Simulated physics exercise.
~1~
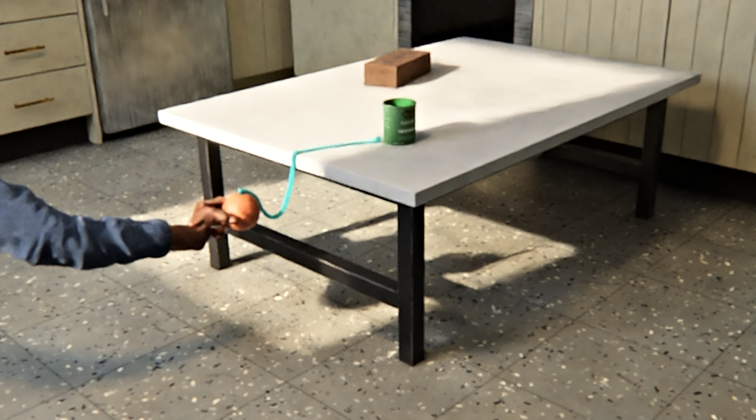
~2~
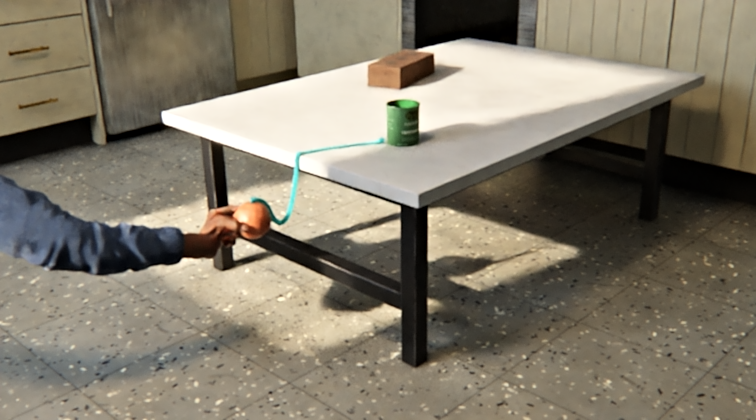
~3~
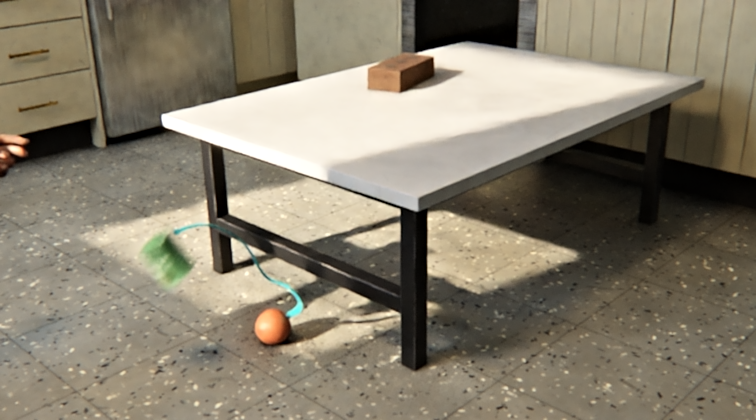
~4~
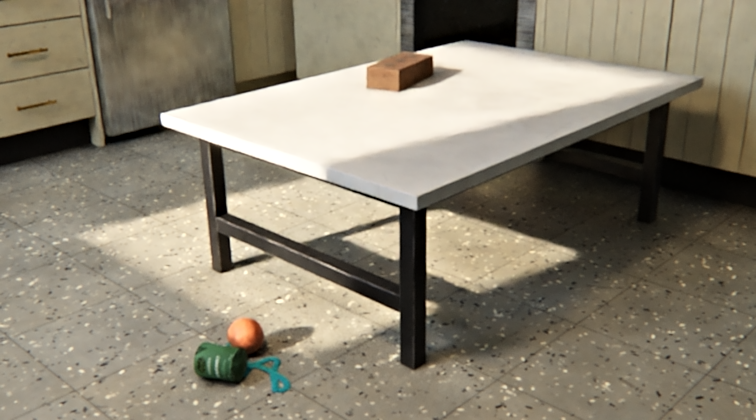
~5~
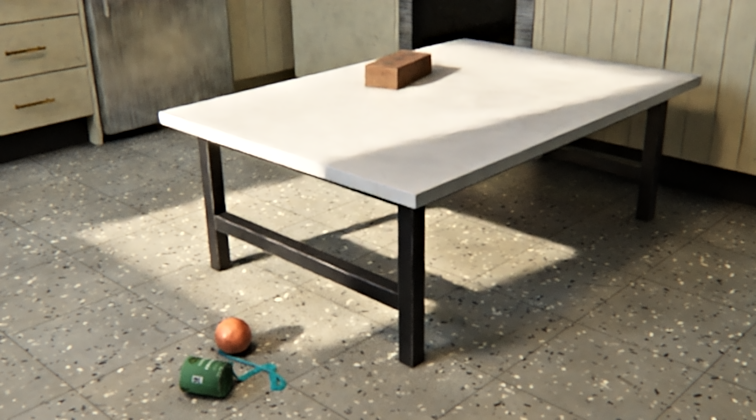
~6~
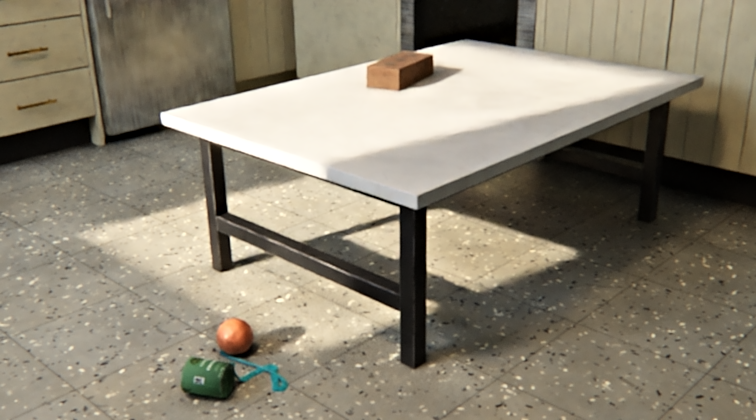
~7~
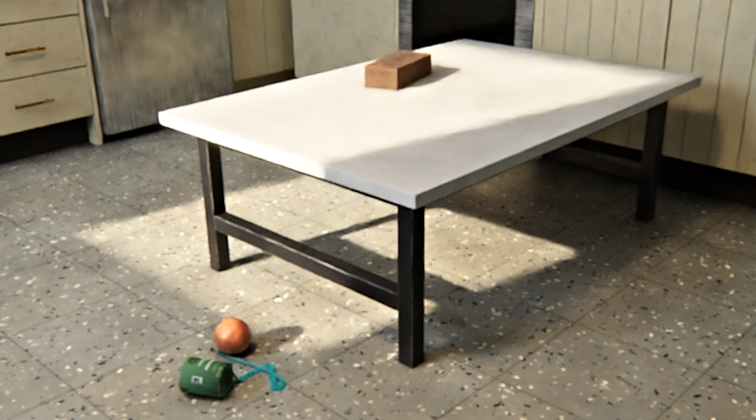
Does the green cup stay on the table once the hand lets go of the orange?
No, the green cup is dragged over the edge by the ribbon and ends up on the floor. The orange drops all the way down and rests beside it.
